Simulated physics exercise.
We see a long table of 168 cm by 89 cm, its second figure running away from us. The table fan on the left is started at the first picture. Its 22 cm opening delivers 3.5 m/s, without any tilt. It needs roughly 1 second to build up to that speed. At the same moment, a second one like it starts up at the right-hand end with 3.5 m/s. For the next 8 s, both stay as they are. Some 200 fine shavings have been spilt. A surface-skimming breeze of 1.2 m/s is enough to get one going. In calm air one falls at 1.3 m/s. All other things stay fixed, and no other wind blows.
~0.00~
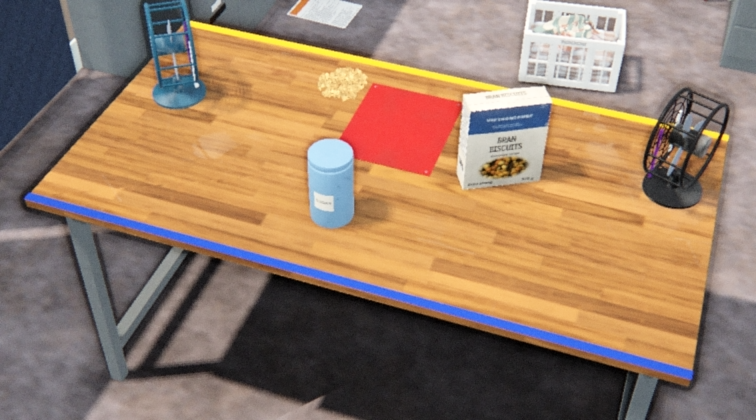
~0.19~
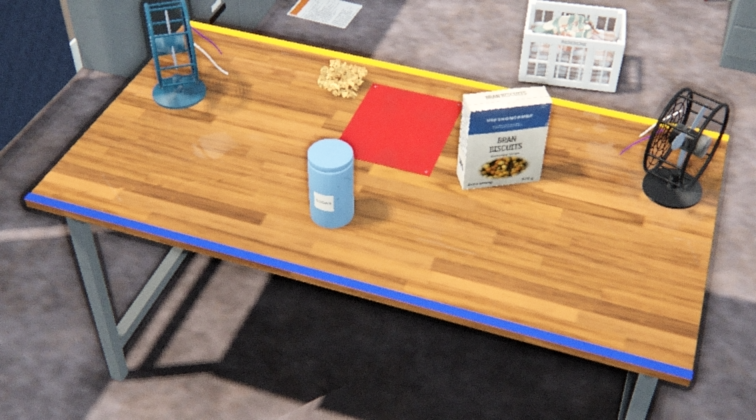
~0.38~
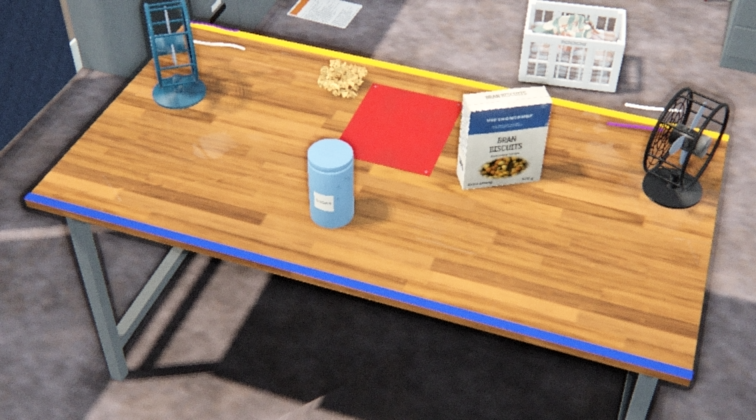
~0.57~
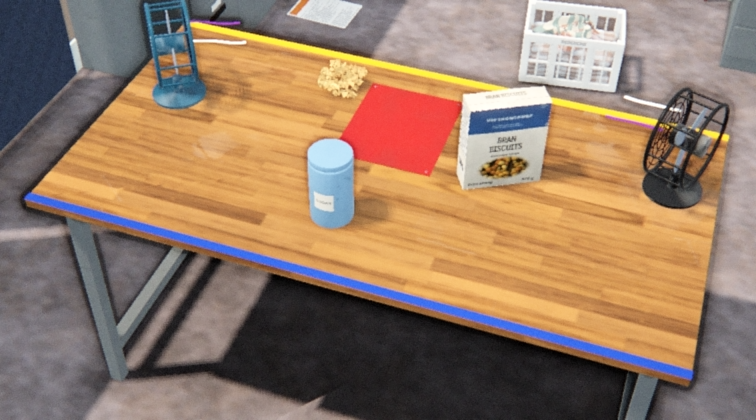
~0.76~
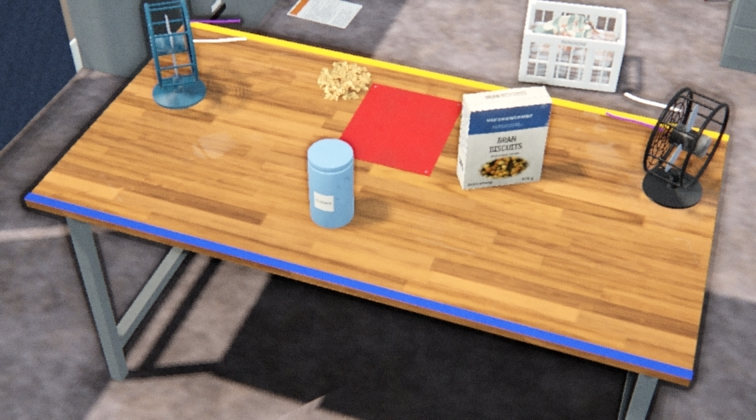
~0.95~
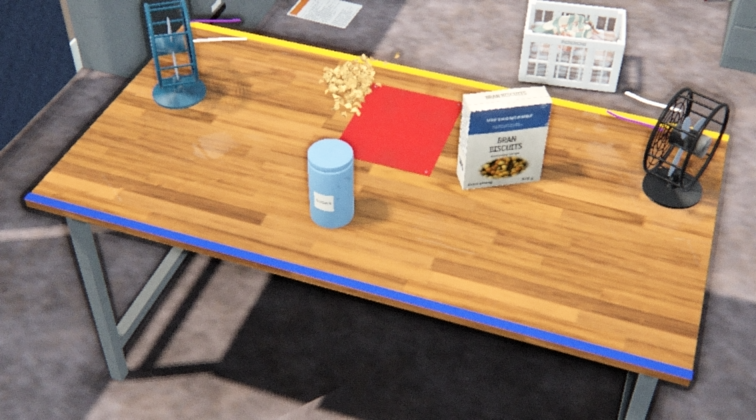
On a long wooden table between two fans, a still pile of shavings begins to scatter.
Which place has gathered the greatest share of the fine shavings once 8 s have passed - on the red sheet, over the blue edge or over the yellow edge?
The yellow one.
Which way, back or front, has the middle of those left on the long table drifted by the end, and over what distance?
I'd say frontward, around 55 cm.
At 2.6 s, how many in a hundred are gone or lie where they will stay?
I reckon around 60 per cent.
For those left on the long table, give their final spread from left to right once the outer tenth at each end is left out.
Looks like some 50 cm to me.
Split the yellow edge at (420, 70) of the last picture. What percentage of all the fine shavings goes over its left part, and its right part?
Estimate: Left ~ 40 %; right ~ 0 %.
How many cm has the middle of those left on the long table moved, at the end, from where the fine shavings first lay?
Close to 55 cm.
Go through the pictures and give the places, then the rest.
In the first frame, the middle of the fine shavings is near (342, 82), none has stirred yet, the mouth of the table fan is at (172, 44) and that of the second one at (686, 139).
In the second frame, the middle of the fine shavings is near (340, 74), none has stirred yet, the yellow edge is centred on (439, 74), the red sheet is centred on (400, 127) and the blue edge is centred on (330, 282).
In the third frame, the middle of the fine shavings is near (340, 74), none has stirred yet, the top of a jar is at (330, 153) and the top of a carton is at (508, 98).
In the fourth frame, the middle of the fine shavings is near (340, 74) and none has stirred yet.
In the fifth frame, the middle of the fine shavings is near (342, 76) and about 1 % have left their places.
In the sixth frame, the middle of the fine shavings is near (350, 81), the farthest in sight from the table fan is at (397, 56) and about 55 % have left their places.
After 1.6 s, 72 % are still on the top, 28 % are over the yellow edge, 1 % on the red sheet and 0 % over the blue edge; the middle of those left on the top is near (325, 101).
After 2.6 s, 48 % are still on the top, 43 % are over the yellow edge, 0 % on the red sheet and 9 % over the blue edge; the middle of those left on the top is near (243, 185).
After 4.4 s, 45 % are still on the top, 44 % are over the yellow edge, 1 % on the red sheet and 12 % over the blue edge; the middle of those left on the top is near (228, 192).
After 8.0 s, at the end, 44 % are over the yellow edge, 0 % on the red sheet and 16 % over the blue edge; the middle of those left on the top is near (219, 192).
